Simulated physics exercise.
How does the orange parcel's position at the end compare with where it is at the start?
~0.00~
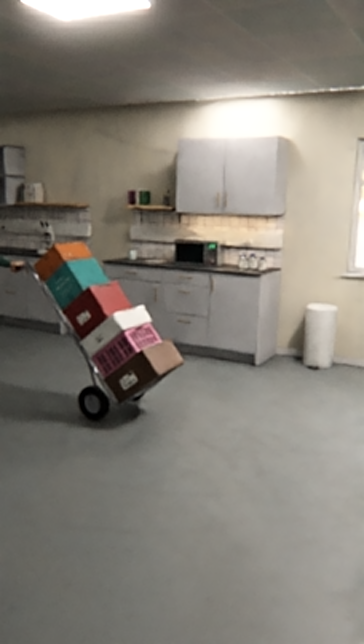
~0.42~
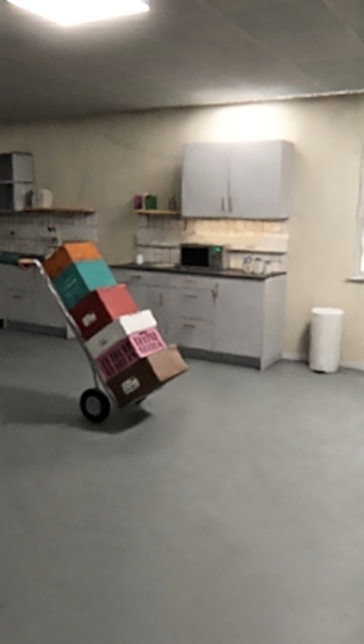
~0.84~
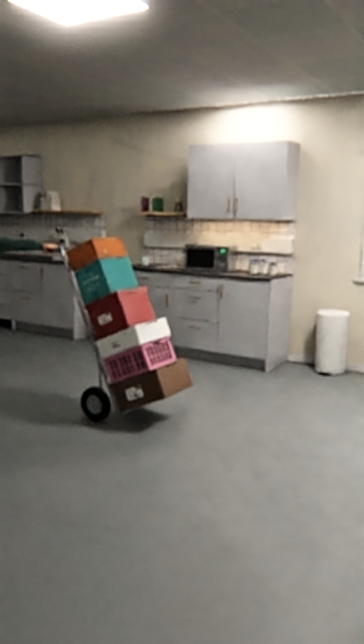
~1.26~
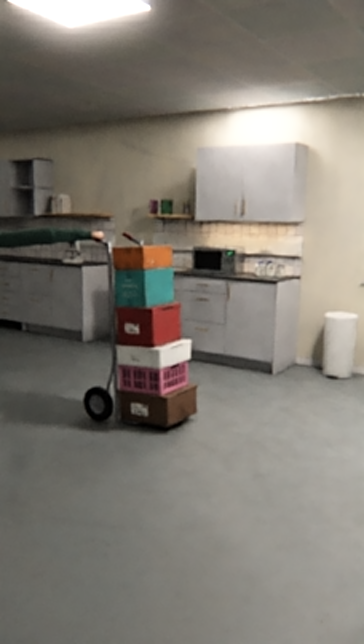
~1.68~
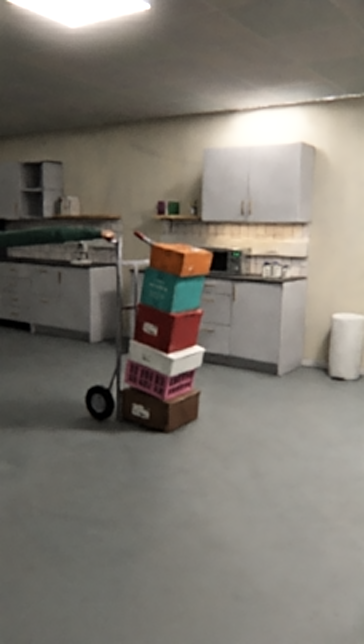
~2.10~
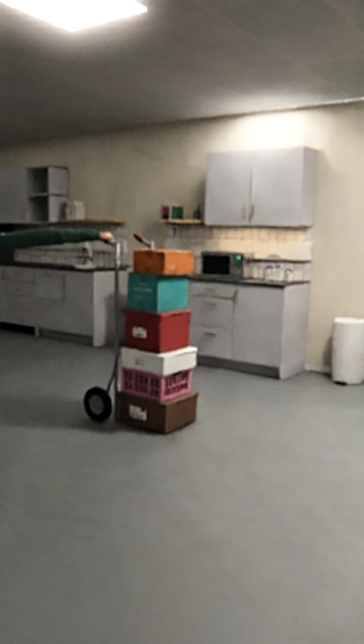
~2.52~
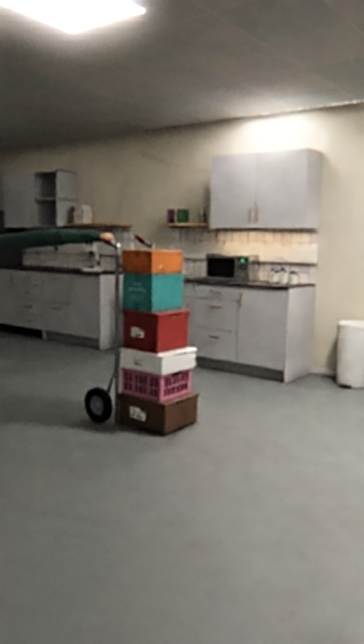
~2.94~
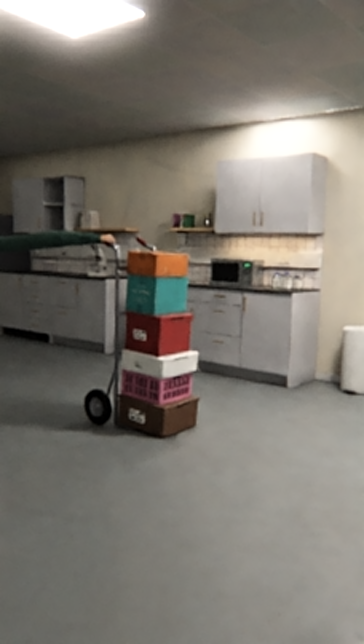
The orange parcel starts tilted near the left side on the leaning truck. By the end it is farther to the right, sitting level on top of the upright stack.
In a kitchen, a tilted sack truck of stacked boxes swings upright, wobbles and settles.
